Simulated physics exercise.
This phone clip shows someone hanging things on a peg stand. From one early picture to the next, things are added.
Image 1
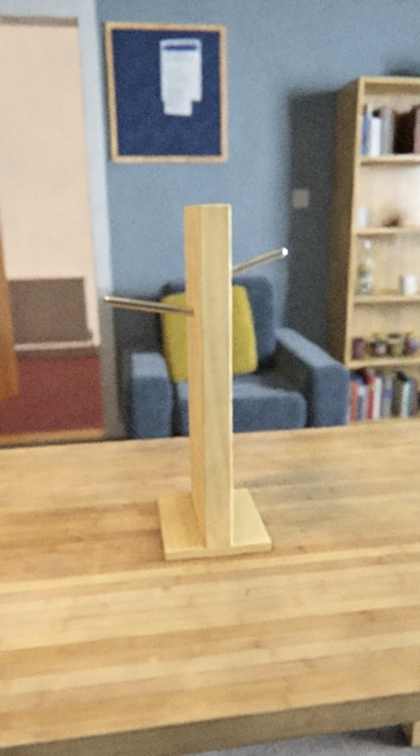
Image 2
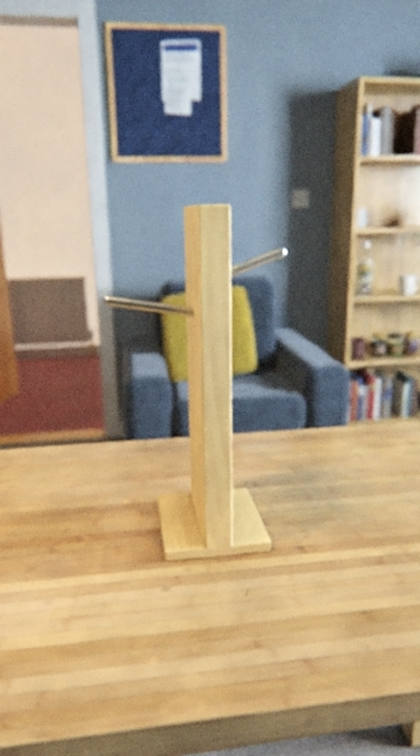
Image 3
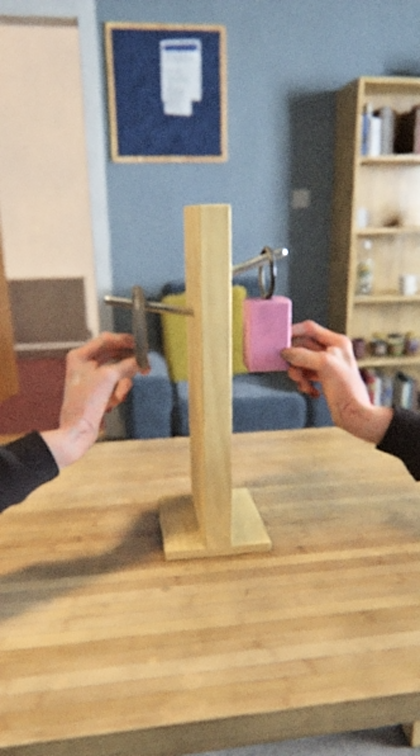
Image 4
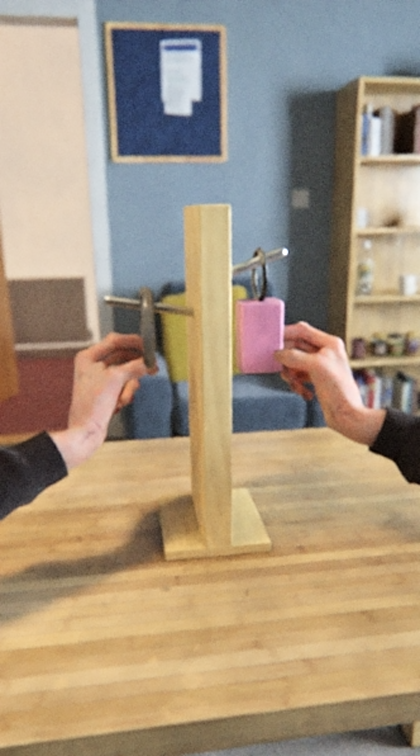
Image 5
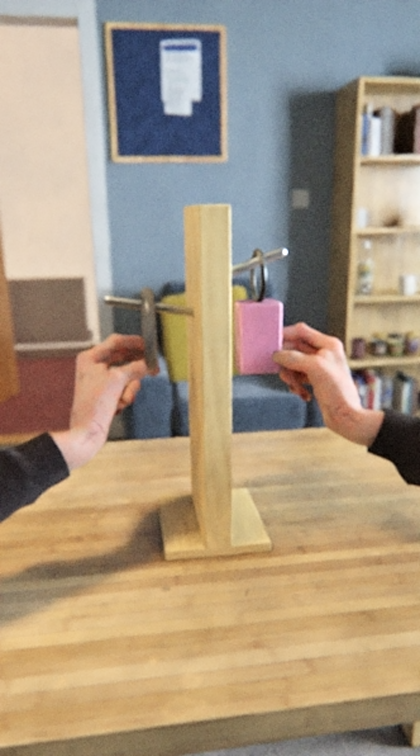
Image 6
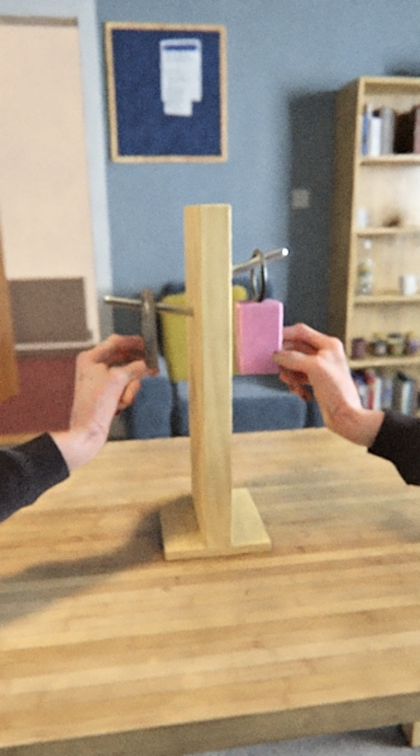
In a room with blue-grey walls, a fixed camera looks across a wooden table toward a blue armchair with a yellow cushion, a noticeboard and a bookshelf. A pale wooden peg stand with two metal pegs stands alone on the table. Two hands then appear, holding a dark ring-shaped item on the left peg and a ringed pink pouch on the right, shifting them slightly inward.
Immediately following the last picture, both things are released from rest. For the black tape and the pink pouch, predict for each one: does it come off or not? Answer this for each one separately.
My prediction: The black tape keeps its grip; the pink pouch keeps its grip.
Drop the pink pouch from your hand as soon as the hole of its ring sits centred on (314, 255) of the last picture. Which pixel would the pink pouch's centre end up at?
At rest at (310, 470).
Then, 0.18 s after the last picture, black tape at rest near (148, 331); pink pouch tipped 7° from how it was near (251, 317).
At rest, the black tape remains hooked, near (149, 331); the pink pouch remains hooked, near (244, 320).
